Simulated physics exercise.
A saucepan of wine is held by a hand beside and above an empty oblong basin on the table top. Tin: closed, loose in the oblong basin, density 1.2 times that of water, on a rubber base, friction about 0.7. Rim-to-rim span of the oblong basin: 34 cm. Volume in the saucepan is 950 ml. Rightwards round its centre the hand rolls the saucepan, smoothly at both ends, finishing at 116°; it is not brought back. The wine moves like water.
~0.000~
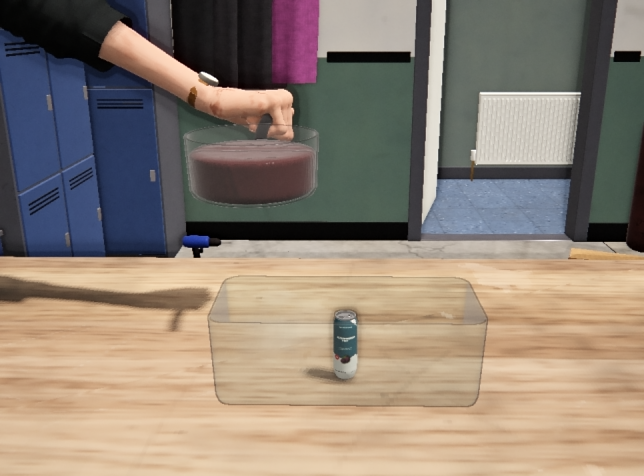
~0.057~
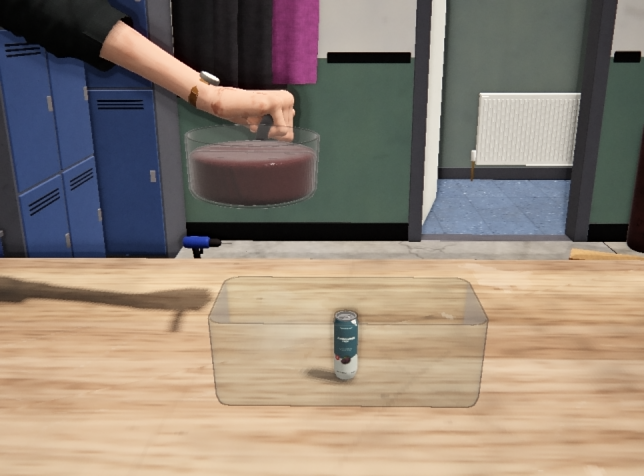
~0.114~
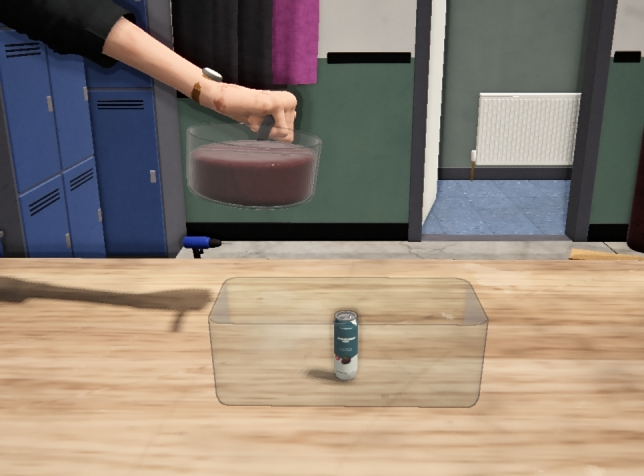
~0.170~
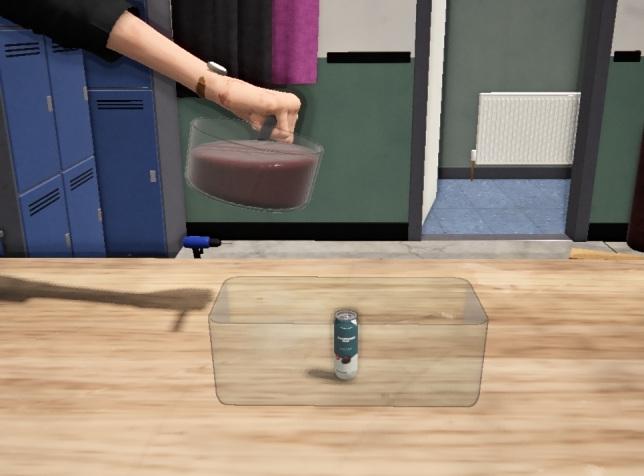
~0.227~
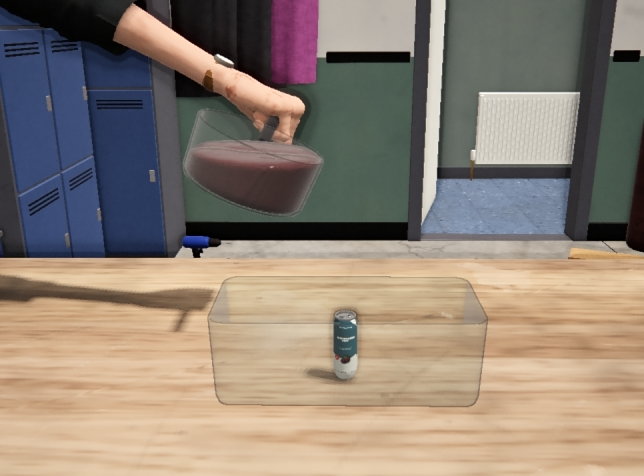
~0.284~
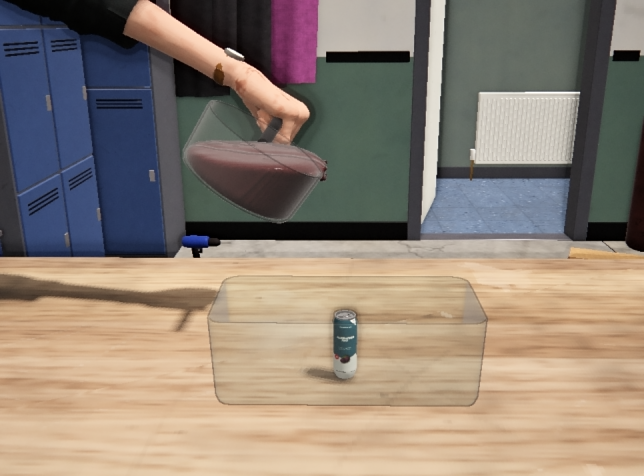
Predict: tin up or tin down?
It will weather it.
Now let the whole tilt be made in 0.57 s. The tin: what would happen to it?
Then it tips over.
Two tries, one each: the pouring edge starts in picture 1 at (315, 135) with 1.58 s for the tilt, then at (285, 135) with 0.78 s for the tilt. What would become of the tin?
First it stays on its base; then it tips over.
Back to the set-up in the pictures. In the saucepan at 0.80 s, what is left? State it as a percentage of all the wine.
Near 2 percent, more or less.
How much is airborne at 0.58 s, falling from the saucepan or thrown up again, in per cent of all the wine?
Some 48 per cent.
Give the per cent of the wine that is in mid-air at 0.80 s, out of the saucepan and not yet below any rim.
Some 8 % is up in the air.
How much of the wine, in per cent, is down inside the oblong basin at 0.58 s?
34 %, give or take.
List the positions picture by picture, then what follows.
In the first frame, tilt 0°; pouring edge (317, 136); surface from (191, 151) to (316, 150); the oblong basin's rim runs from (217, 299) to (477, 301); the tin's top is at (346, 318).
In the second frame, tilt 2°; pouring edge (318, 138); surface from (192, 150) to (316, 152).
In the third frame, tilt 6°; pouring edge (320, 143); surface from (192, 149) to (317, 153).
In the fourth frame, tilt 13°; pouring edge (322, 151); surface from (193, 149) to (319, 154).
In the fifth frame, tilt 23°; pouring edge (322, 163); surface from (192, 148) to (322, 157).
In the sixth frame, tilt 34°; pouring edge (321, 176); surface from (190, 146) to (316, 164); 3 per cent is over the edge.
Then, 0.58 s in, the tilt is 99° and 19 per cent is still to pour; the tin stands where it began.
Then, 0.80 s in, the tilt is 116° and 2 per cent is still to pour; the tin stands where it began.
Then, 1.03 s in, the tilt is 116° and 0 per cent is still to pour; the tin stands where it began.
Then, 1.28 s in, the tilt is 116° and 0 per cent is still to pour; the tin stands where it began.
Finally, the tin stands where it began.
